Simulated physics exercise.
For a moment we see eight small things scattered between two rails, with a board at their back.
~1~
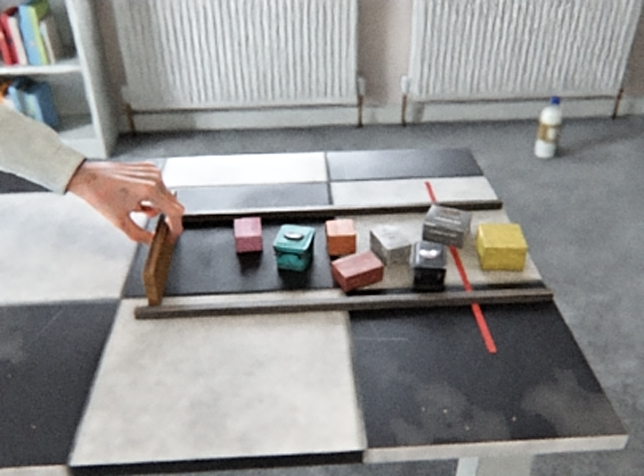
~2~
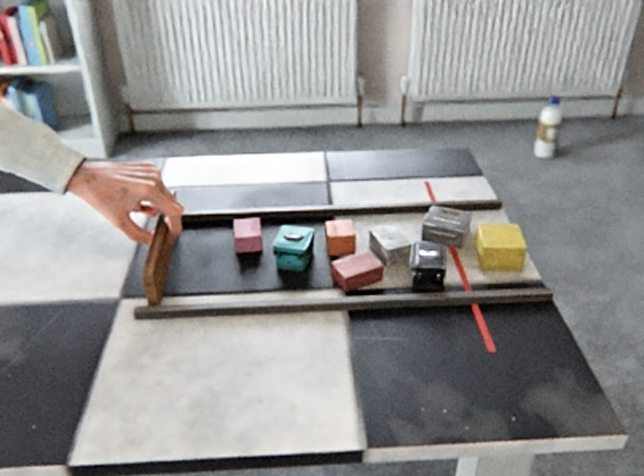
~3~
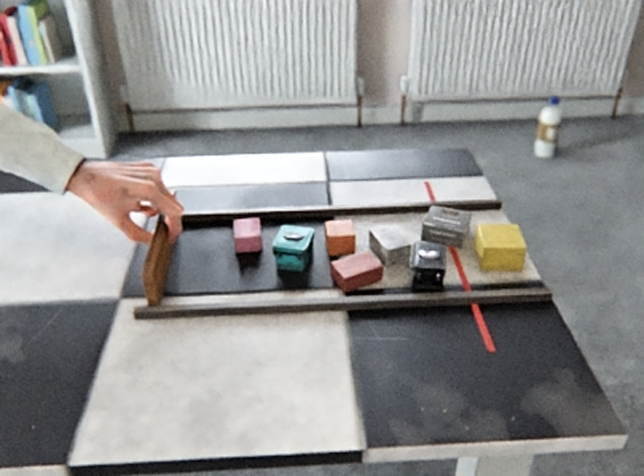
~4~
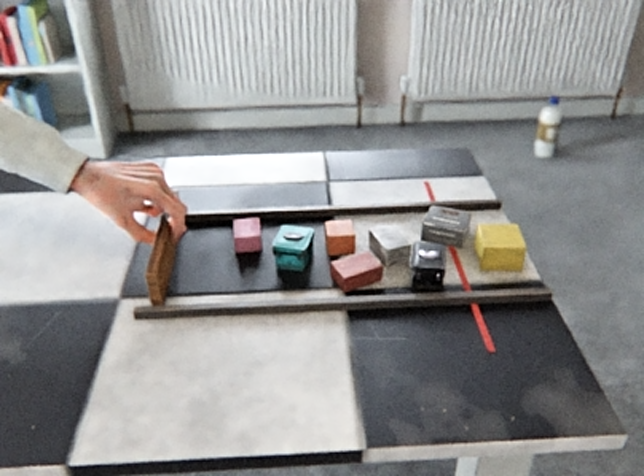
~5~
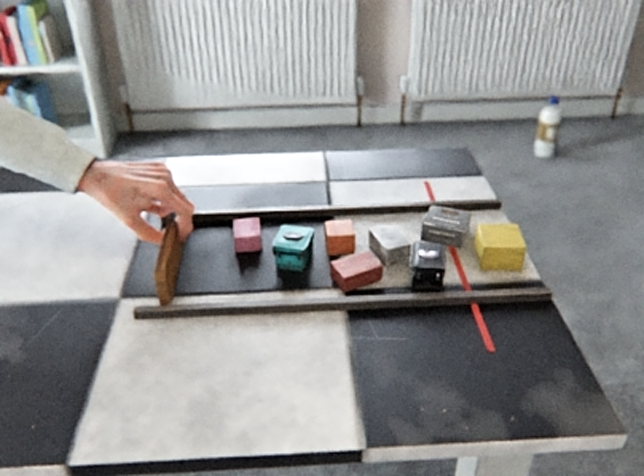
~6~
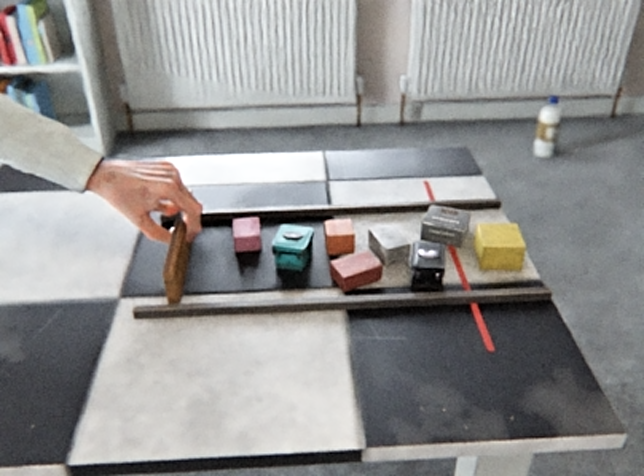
On a table between two rails, a hand slides an upright board slightly right.
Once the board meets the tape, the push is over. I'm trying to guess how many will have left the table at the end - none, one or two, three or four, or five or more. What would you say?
I predict that one of them or two will leave the table.
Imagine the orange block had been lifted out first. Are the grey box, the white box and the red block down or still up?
The grey box stays put, the white box stays put, the red block stays put.
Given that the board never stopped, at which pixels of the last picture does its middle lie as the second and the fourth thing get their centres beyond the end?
Pixels in order: Roughly (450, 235), roughly (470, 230).
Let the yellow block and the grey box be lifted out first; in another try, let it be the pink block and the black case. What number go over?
First 0, then 1.
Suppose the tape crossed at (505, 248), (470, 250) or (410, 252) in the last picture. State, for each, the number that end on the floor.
So, one try after another, the floor gets 5, then 3, then 0.
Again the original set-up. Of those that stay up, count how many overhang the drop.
2.
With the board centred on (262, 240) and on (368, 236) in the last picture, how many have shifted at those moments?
Moved so far: 2, then 7.
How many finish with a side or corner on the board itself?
3.
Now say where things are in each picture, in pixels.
The first frame shows yellow block (500, 247); grey box (447, 227); black case (429, 266); board (163, 245); tape (454, 251).
The second frame shows grey box (447, 226); red block (357, 271).
The third frame shows black case (428, 266); turquoise case (294, 248).
The fourth frame shows yellow block (499, 247); white box (389, 245).
The fifth frame shows grey box (446, 226); pink block (247, 235).
The sixth frame shows yellow block (499, 246); grey box (446, 226); black case (428, 265); board (181, 244); tape (452, 250).
Soon after, none off yet; yellow block at rest near (499, 246); grey box at rest near (446, 226); black case at rest near (428, 265).
Then, none off yet; yellow block at rest near (499, 246); grey box moving near (450, 223); black case at rest near (430, 266).
By the end, the number that fall off is one or two; fallen, yellow block.
